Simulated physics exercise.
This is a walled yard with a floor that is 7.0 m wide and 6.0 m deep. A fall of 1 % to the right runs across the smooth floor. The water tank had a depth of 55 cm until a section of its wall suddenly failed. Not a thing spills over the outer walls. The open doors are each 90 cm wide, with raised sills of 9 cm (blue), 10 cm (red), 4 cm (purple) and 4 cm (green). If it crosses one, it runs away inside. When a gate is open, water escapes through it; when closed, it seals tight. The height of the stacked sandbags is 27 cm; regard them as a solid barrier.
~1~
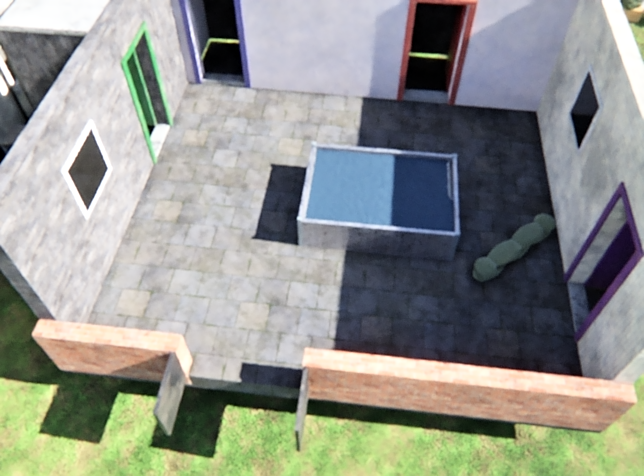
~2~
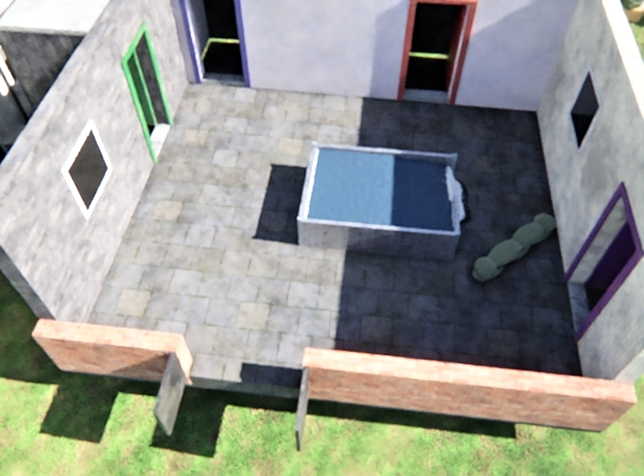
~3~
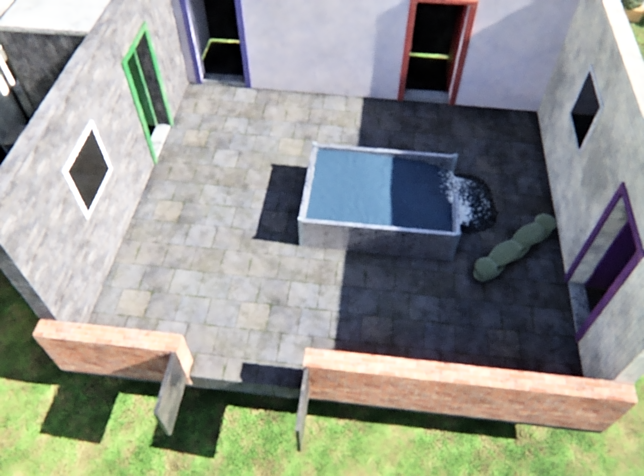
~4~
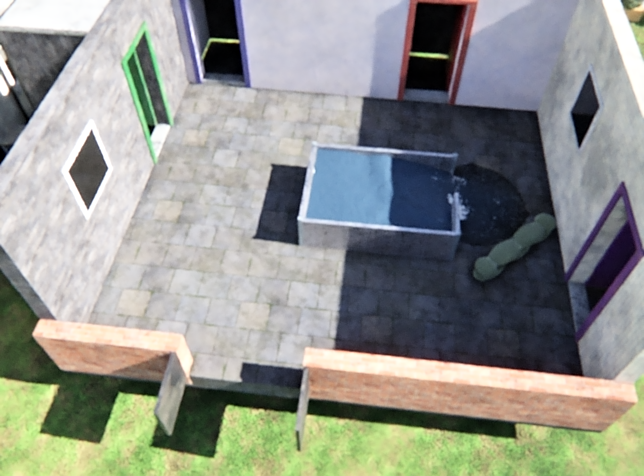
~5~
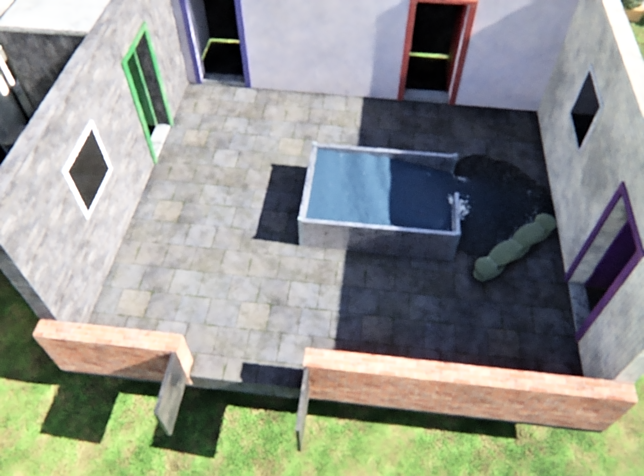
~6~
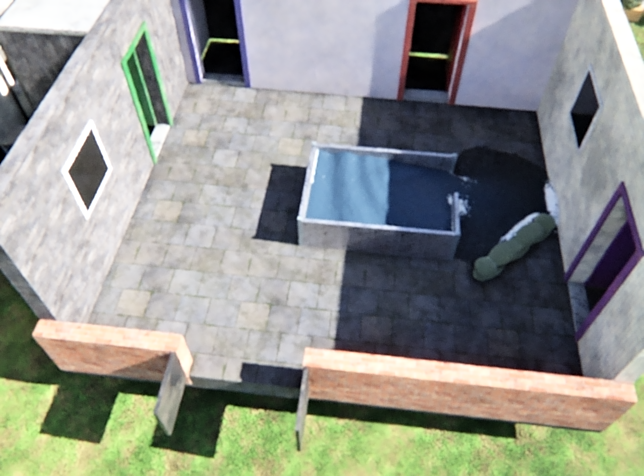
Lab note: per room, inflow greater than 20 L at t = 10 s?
At the end, at the blue door the amount will not overshoot the limit; at the red door the amount will not overshoot the limit; at the purple door the amount will not overshoot the limit; at the green door the amount will overshoot the limit.
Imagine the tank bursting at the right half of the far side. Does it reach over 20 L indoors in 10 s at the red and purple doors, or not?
At the red door the limit is surpassed; at the purple door it is not exceeded.
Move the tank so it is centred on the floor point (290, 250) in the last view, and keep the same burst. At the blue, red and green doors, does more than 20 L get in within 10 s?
So the blue door keeps within it, the red door keeps within it and the green door keeps within it.
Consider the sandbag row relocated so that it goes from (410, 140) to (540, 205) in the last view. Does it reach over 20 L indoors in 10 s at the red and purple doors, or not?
Then the red door is short of it and the purple door is over the mark.
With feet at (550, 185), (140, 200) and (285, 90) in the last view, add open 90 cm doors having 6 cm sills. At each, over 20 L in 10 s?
Per doorway, in order: Sufficient / insufficient / insufficient.
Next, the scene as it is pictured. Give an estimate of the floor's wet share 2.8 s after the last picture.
30 %.
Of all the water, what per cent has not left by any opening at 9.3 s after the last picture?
98 %.
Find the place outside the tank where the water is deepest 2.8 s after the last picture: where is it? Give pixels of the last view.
In the last picture, around (531, 118).
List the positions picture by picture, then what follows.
The first frame shows still water, 55 cm deep, in the water tank at (381, 190).
In the second frame, water pours out at (449, 192) and has run 0.5 m, to a hidden place; typically 9 cm deep outside, 55 cm at the water tank's back.
In the third frame, the front is at (490, 220), 0.8 m from the gap at (449, 194); 0.7 m2 of floor is under water; 55 cm left at the back of the water tank.
In the fourth frame, water pours out at (449, 194) and has run 1.2 m, to (522, 214); typically 6 cm deep outside, 55 cm at the water tank's back.
In the fifth frame, the front is at (553, 206), 1.8 m from the gap at (449, 194); 2.4 m2 of floor is under water; 55 cm left at the back of the water tank.
In the sixth frame, the front is at (547, 176), 2.0 m from the gap at (449, 193); 2.9 m2 of floor is under water; 53 cm left at the back of the water tank.
Then, 0.7 s after the last picture water covers 10 % of the floor and is deepest (39 cm) near (545, 208); blue door not reached, red door not reached, purple door not reached, green door not reached.
Then, 1.5 s after the last picture water covers 15 % of the floor and is deepest (36 cm) near (530, 112); blue door not reached, red door not reached, purple door 2 cm at the sill, 0 L in, green door not reached.
Then, 2.8 s after the last picture water covers 30 % of the floor and is deepest (30 cm) near (531, 118); blue door not reached, red door 9 cm at the sill, 0 L in, purple door 2 cm at the sill, 0 L in, green door not reached.
Then, 5.3 s after the last picture water covers 60 % of the floor and is deepest (20 cm) near (532, 124); blue door 3 cm at the sill, 0 L in, red door 9 cm at the sill, 0 L in, purple door 1 cm at the sill, 0 L in, green door 8 cm at the sill, 0 L in.
Then, 9.3 s after the last picture water covers 85 % of the floor and is deepest (12 cm) near (548, 225); blue door 9 cm at the sill, 1 L in, red door 6 cm at the sill, 1 L in, purple door 5 cm at the sill, 1 L in, green door 8 cm at the sill, 44 L in.
